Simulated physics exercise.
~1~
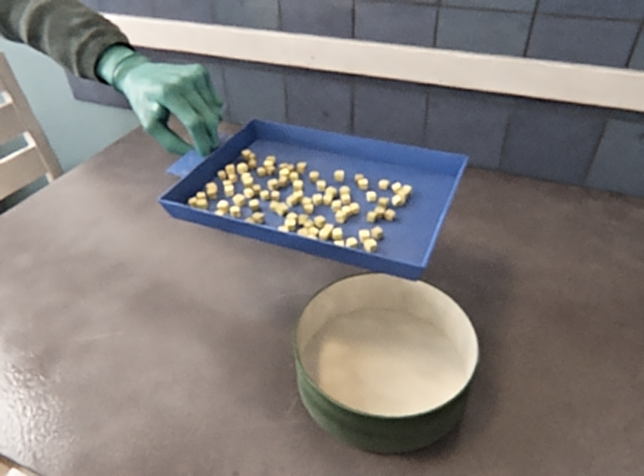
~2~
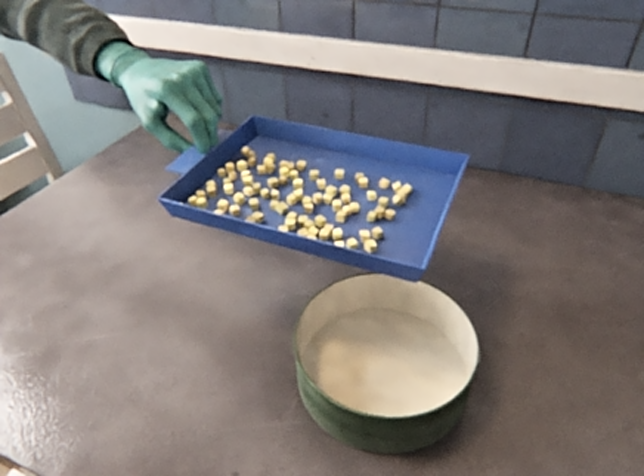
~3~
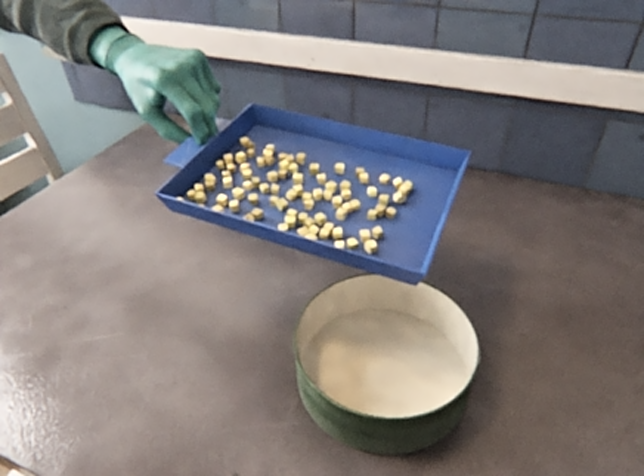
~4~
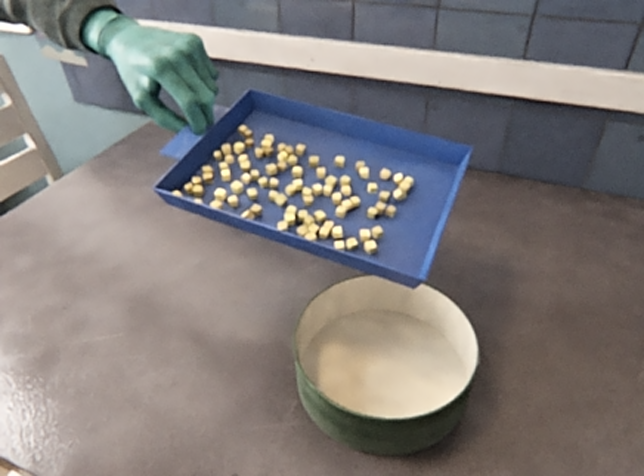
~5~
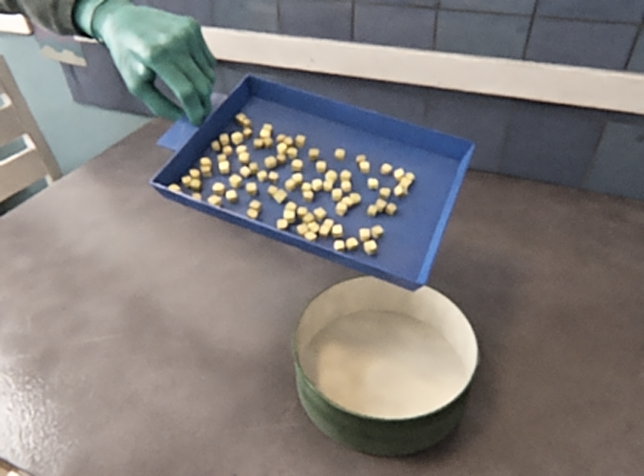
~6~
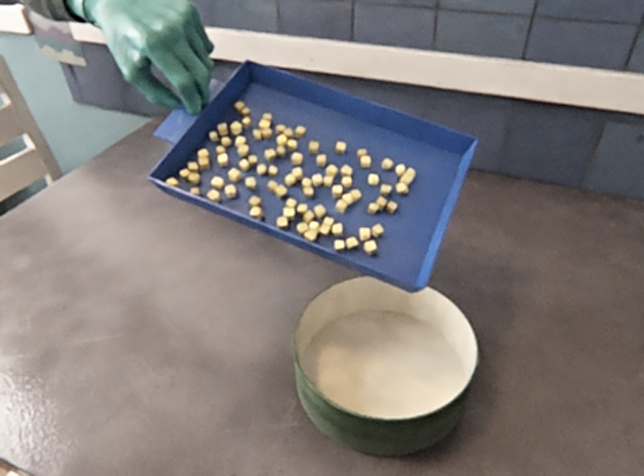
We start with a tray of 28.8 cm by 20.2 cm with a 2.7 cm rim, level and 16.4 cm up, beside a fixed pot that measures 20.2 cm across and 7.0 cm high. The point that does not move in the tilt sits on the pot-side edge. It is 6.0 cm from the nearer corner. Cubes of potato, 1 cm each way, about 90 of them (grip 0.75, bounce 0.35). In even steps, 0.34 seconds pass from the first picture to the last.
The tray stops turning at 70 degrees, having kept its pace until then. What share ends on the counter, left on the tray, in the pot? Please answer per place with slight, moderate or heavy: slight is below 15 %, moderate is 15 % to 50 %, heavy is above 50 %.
Per place: Counter slight, left on the tray heavy, pot moderate.
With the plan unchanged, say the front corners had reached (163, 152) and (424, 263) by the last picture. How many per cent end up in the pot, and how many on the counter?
Pot 0; counter 25.
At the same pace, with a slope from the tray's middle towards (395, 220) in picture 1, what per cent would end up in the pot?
Something like 10 per cent of the pieces.
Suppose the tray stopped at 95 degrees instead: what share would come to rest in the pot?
That comes out at some 95 per cent.
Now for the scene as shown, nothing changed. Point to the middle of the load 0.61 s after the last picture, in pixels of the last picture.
Load centre est.: (368, 270) px.
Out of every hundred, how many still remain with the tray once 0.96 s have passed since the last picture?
About 70%.
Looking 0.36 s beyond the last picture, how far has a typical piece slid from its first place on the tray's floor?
Roughly 4 cm.
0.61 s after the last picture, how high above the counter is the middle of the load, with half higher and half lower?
About 16 cm.
Then, 0.36 s after the last picture, tilt 43 degrees; the tray holds 100 %, the pot 0 %.
Then, 0.61 s after the last picture, tilt 60 degrees; the tray holds 90 %, the pot 0 %.
Then, 0.96 s after the last picture, tilt 70 degrees; the tray holds 70 %, the pot 25 %.
In the end, counter 0 %, tray 65 %, pot 35 %.
